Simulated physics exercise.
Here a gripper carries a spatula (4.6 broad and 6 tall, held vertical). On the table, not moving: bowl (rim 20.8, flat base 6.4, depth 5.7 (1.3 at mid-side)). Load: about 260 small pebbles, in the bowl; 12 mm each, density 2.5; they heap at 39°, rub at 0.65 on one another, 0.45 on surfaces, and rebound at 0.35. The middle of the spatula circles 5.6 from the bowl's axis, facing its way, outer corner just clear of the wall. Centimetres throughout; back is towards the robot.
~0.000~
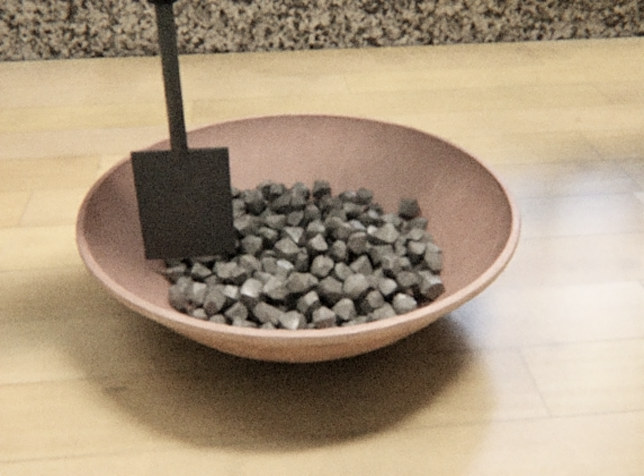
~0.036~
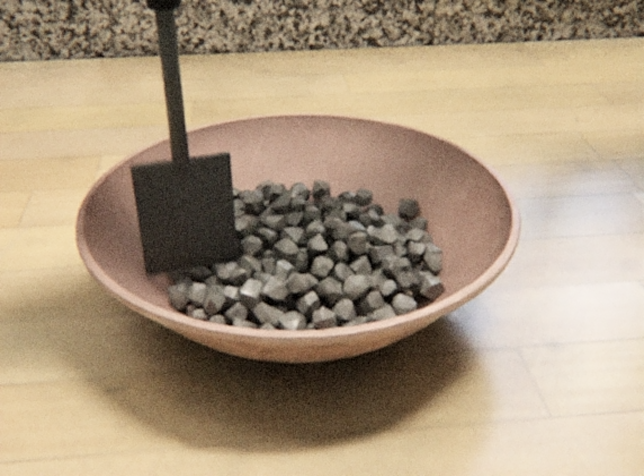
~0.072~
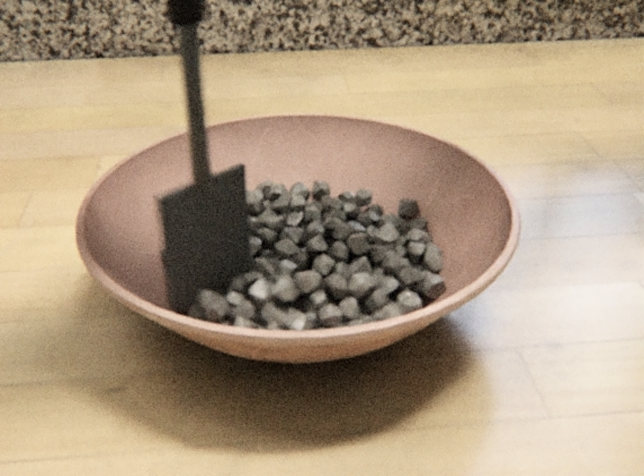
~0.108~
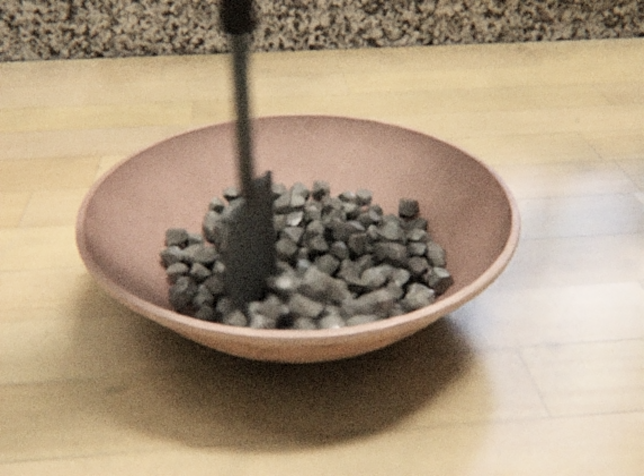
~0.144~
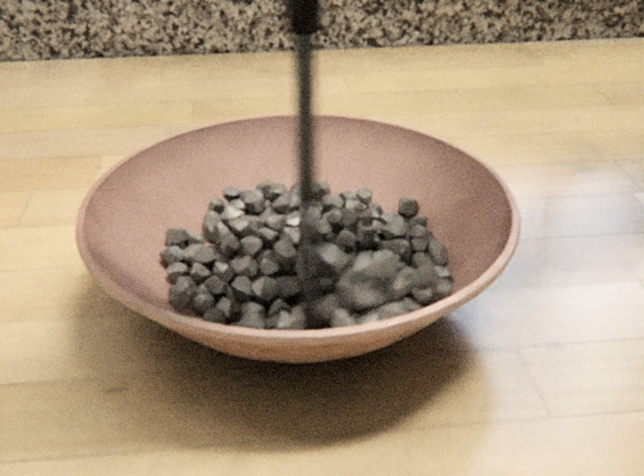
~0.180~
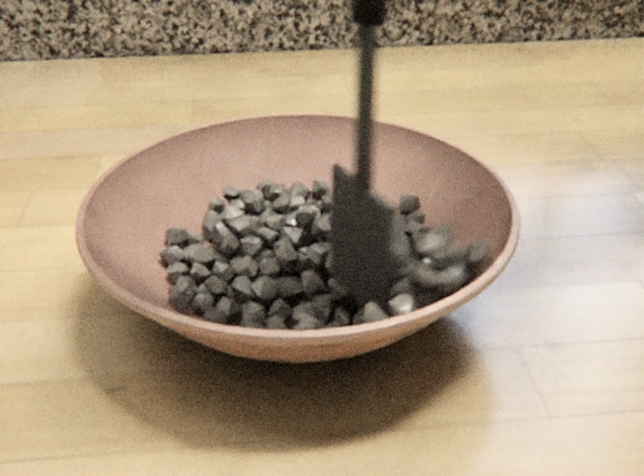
The video shows a dark, flat spatula held upright in a shallow pinkish bowl of gray pebbles on a wooden surface; it turns as it sweeps from left to right along the near side, pushing some pebbles rightward.
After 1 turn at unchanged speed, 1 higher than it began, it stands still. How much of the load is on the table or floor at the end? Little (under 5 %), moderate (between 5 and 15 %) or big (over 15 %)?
Share on the table or floor: Moderate (between 5 and 15 %).
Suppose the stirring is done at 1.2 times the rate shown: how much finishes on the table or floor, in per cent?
Some 20 per cent.
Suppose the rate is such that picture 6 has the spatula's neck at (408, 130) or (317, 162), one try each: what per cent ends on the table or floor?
About 15 and 5 per cent.
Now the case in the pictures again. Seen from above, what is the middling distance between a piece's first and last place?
Roughly 2 cm.
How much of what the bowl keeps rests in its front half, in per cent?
Some 50 per cent.
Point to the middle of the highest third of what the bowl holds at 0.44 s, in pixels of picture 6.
At about (230, 201).
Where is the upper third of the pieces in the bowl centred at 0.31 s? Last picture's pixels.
Near (361, 194).
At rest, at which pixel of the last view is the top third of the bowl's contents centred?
At about (238, 257).
After 0.31 s, 207° round, highest piece 8 above the table; 249 in the bowl, 2 on the table or floor, 6 in flight or on the tool.
After 0.44 s, 299° round, highest piece 8 above the table; 241 in the bowl, 10 on the table or floor, 6 in flight or on the tool.
After 0.70 s, 0° round, highest piece 5 above the table; 232 in the bowl, 25 on the table or floor.
After 1.40 s, 0° round, highest piece 5 above the table; 232 in the bowl, 25 on the table or floor.
In the end, 232 in the bowl, 25 on the table or floor. That is 10 % on the table or floor.
